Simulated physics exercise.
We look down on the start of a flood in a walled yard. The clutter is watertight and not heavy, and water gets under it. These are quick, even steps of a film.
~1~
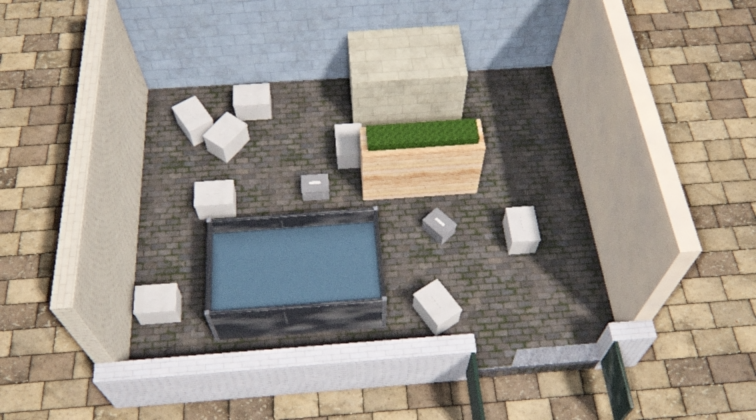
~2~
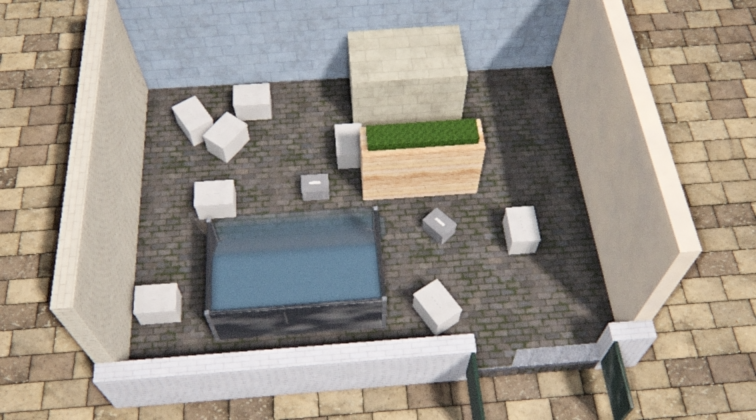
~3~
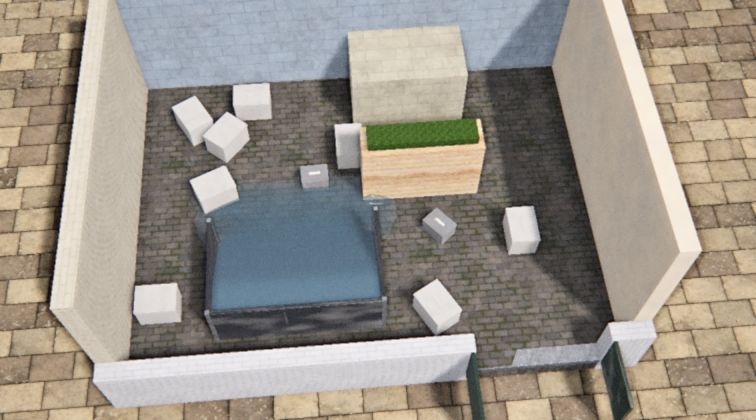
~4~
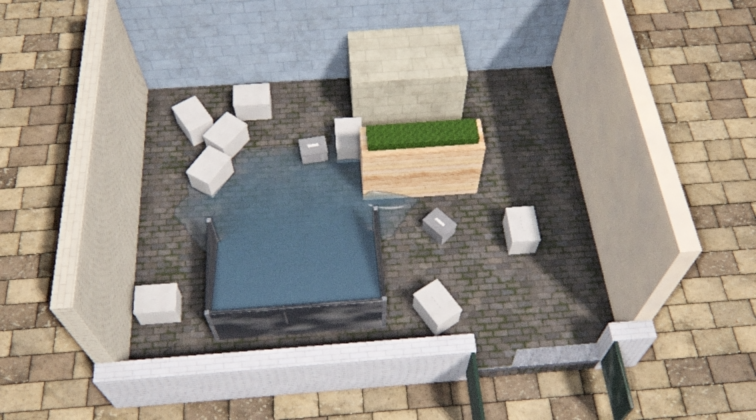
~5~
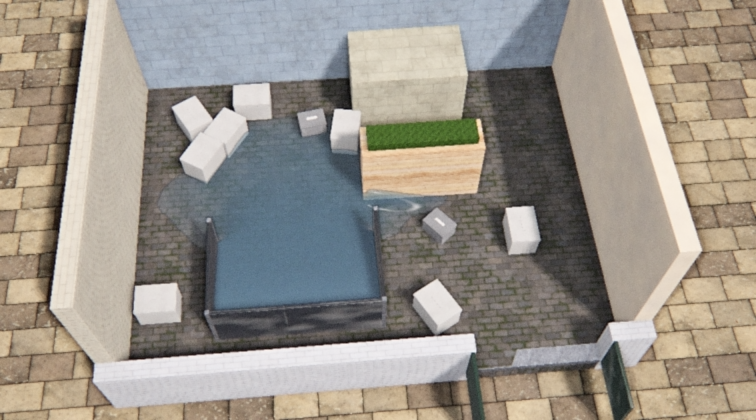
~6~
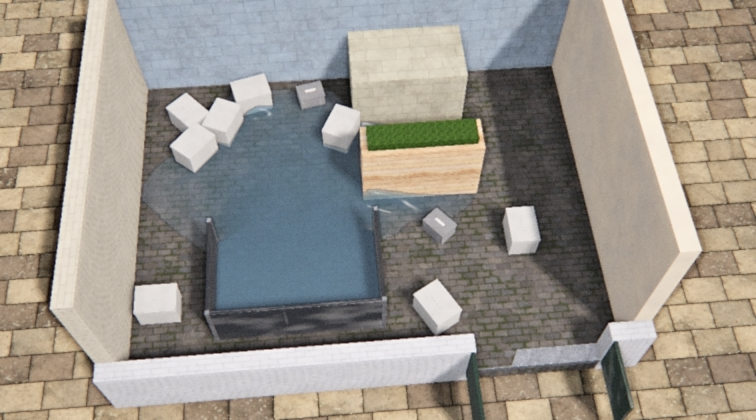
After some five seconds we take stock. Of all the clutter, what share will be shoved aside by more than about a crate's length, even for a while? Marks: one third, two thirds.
Share: Two thirds or above.
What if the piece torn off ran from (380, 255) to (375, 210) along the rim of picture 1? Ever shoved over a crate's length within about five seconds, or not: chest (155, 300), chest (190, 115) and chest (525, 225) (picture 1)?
As listed: Less than that, less than that, yes.
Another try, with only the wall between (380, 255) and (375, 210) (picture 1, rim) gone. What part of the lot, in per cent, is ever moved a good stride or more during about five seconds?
Near 20 in a hundred.
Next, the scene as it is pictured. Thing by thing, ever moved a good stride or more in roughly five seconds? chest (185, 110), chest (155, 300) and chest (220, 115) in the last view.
In turn: Moved that far, that far or more, that far or more.
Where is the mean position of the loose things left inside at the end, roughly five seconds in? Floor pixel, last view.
Roughly at (307, 248).
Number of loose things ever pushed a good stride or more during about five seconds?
9 of them.
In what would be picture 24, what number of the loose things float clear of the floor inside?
7 of them.
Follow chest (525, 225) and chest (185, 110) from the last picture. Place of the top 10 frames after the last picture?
Close to (578, 242) and (153, 68).
A moment on, 5 of 10 are well off their spots; 5 afloat.
Next, 7 of 10 are well off their spots; 7 afloat.
Later, 5 of 10 are well off their spots; 7 afloat.
In the end, 9 of 10 are well off their spots, and 9 have been at some point; 7 afloat.
